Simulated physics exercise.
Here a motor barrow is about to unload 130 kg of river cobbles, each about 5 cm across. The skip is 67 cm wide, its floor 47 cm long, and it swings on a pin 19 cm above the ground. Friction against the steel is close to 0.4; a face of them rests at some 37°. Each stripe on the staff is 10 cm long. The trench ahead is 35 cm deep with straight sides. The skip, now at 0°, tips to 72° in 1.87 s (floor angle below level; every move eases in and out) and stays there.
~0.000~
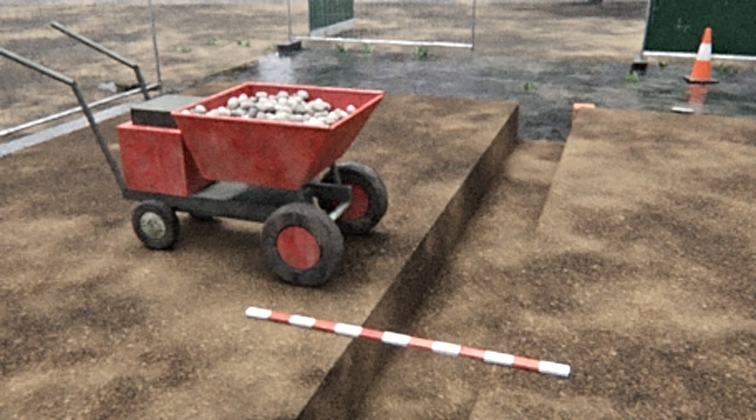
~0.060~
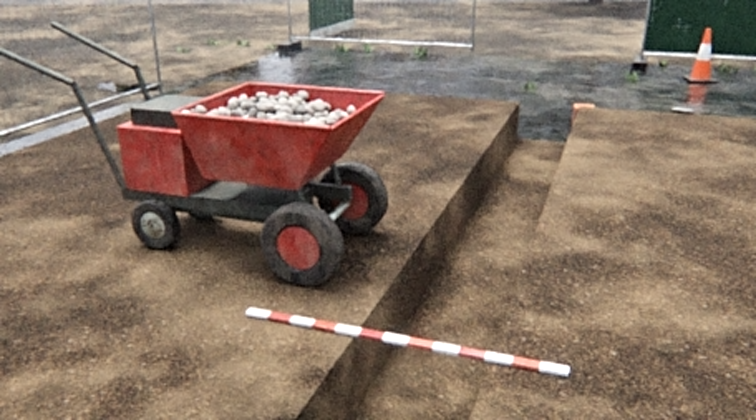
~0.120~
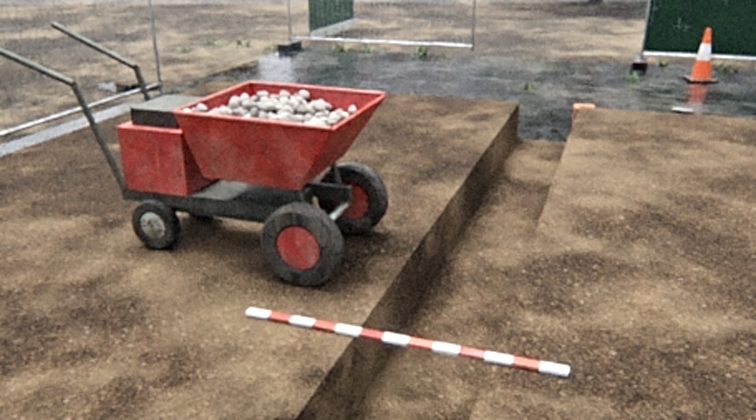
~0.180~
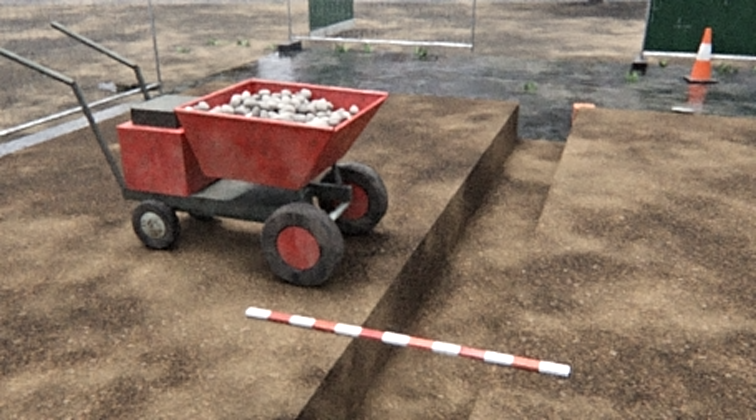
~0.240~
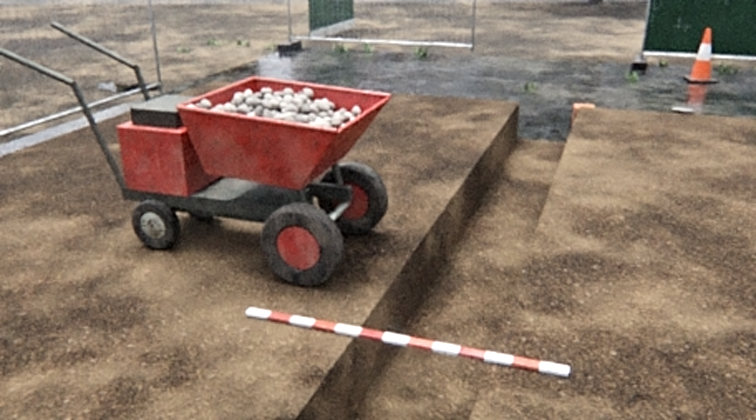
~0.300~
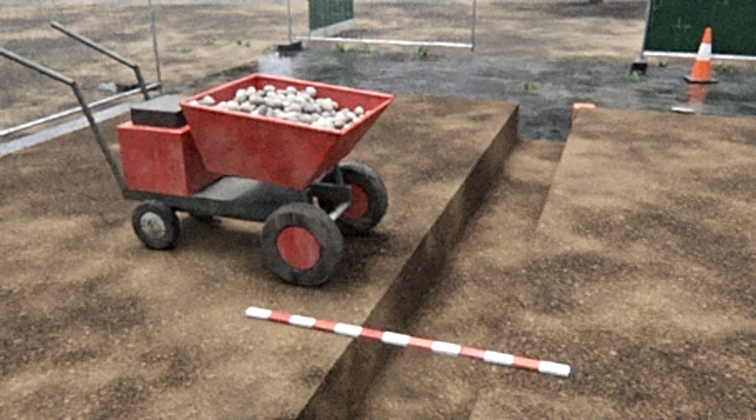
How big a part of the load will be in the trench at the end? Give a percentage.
About 98 per cent.
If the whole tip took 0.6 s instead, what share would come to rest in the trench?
Then about 75 per cent.
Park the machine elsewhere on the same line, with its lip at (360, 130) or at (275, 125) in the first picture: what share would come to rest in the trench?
About 75 and 100 per cent.
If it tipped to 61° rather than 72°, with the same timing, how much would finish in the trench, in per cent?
Then about 55 per cent.
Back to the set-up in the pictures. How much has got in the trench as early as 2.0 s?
About 45 per cent by then.
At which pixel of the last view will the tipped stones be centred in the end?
Their middle is at about (474, 331).
After 1.4 s the floor is at 61°; 99 % in the skip, 1 % in the trench; the foremost stones are at (450, 224).
After 2.0 s the floor is at 72°; 56 % in the skip, 44 % in the trench, 1 % past the trench; the foremost stones are at (552, 300).
After 2.3 s the floor is at 72°; 31 % in the skip, 67 % in the trench, 2 % past the trench; the foremost stones are at (597, 291).
After 4.3 s the floor is at 72°; 0 % in the skip, 98 % in the trench, 2 % past the trench; the foremost stones are at (612, 291).
